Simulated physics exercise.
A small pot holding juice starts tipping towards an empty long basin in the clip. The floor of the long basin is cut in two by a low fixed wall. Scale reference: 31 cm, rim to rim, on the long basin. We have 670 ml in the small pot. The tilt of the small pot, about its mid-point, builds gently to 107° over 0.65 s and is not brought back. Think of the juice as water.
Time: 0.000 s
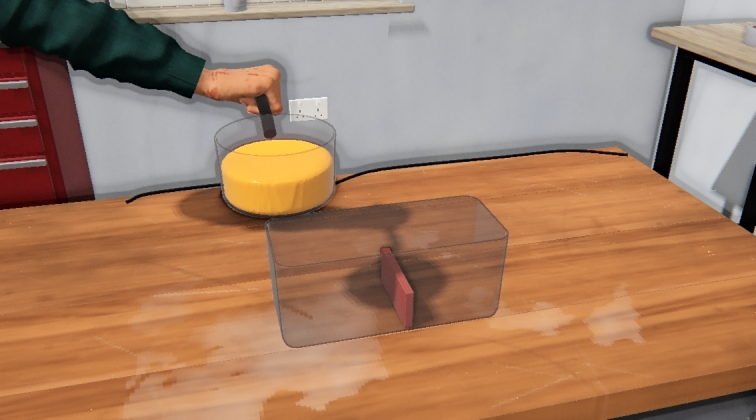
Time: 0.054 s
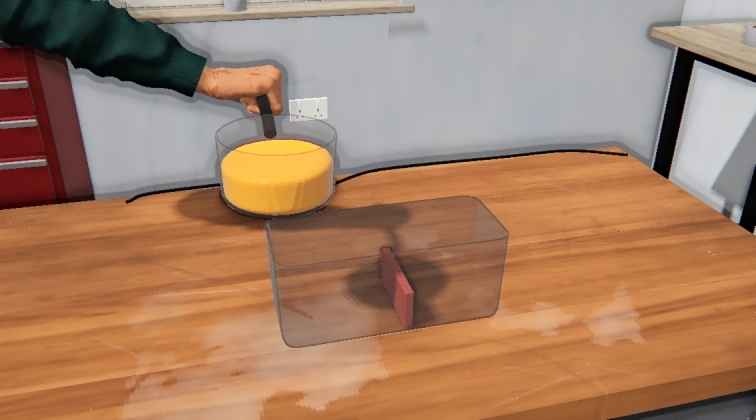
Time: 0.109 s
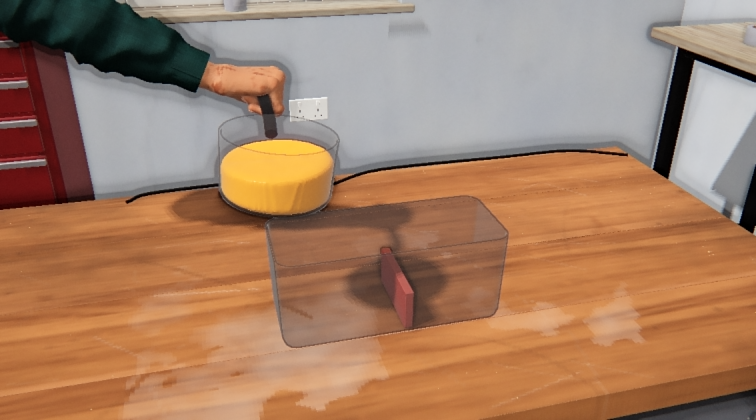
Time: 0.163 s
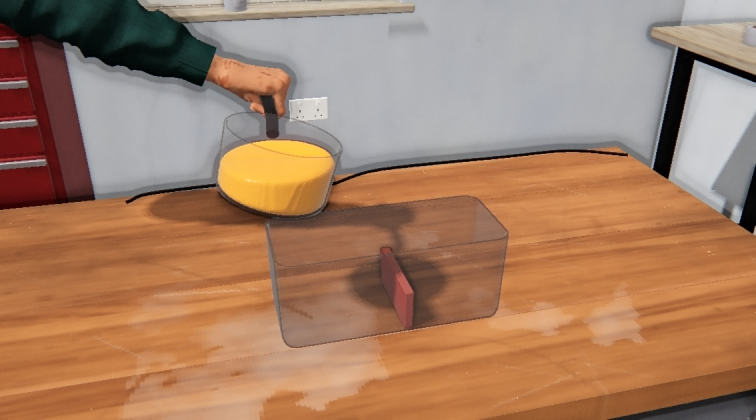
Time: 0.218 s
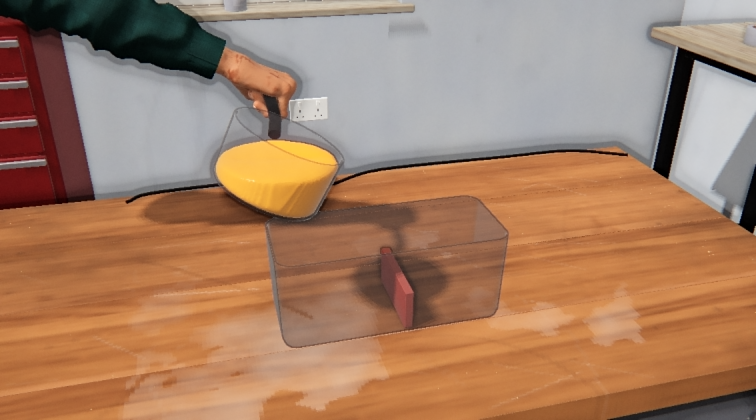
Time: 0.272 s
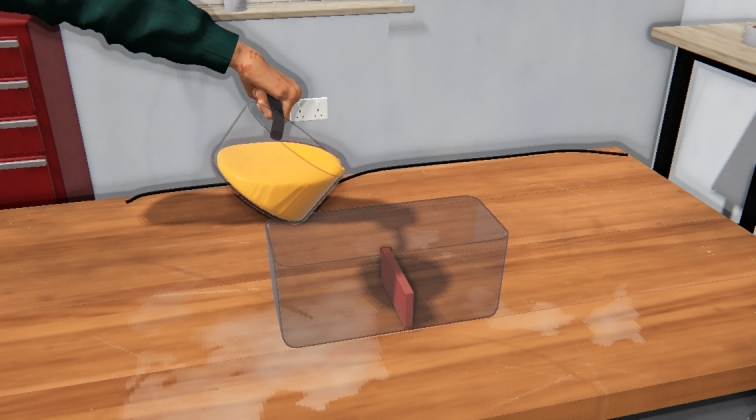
A small clear pot of yellow-orange juice, gripped by a hand in a dark green sleeve, sits upright at first, then tilts steadily rightward beside a long transparent basin with a low red wall inside on a wooden table.
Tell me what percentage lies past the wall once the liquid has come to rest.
Some 5 per cent.
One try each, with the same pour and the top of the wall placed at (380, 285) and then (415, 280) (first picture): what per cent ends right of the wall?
25 % and 20 %.
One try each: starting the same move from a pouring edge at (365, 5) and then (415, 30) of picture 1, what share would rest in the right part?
75 then 80 %.
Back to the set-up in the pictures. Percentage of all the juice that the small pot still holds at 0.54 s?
Roughly 30 percent.
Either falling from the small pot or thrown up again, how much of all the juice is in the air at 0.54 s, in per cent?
30 per cent.
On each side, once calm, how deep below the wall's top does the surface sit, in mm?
Noted: Left near 26 mm, right near 56 mm.
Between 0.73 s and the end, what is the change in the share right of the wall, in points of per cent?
A gain, roughly 4 percent.
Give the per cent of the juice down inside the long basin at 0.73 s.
Looks like about 86 % of the whole amount.
After 0.54 s the tilt is 99° and 31 per cent is still to pour, 40 is left of the wall and 0 right of it.
After 0.73 s the tilt is 107° and 7 per cent is still to pour, 84 is left of the wall and 1 right of it.
After 0.93 s the tilt is 107° and 1 per cent is still to pour, 92 is left of the wall and 5 right of it.
After 1.15 s the tilt is 107° and 0 per cent is still to pour, 93 is left of the wall and 5 right of it.
In the end 93 per cent lies left of the wall, 5 right of it and 2 outside.
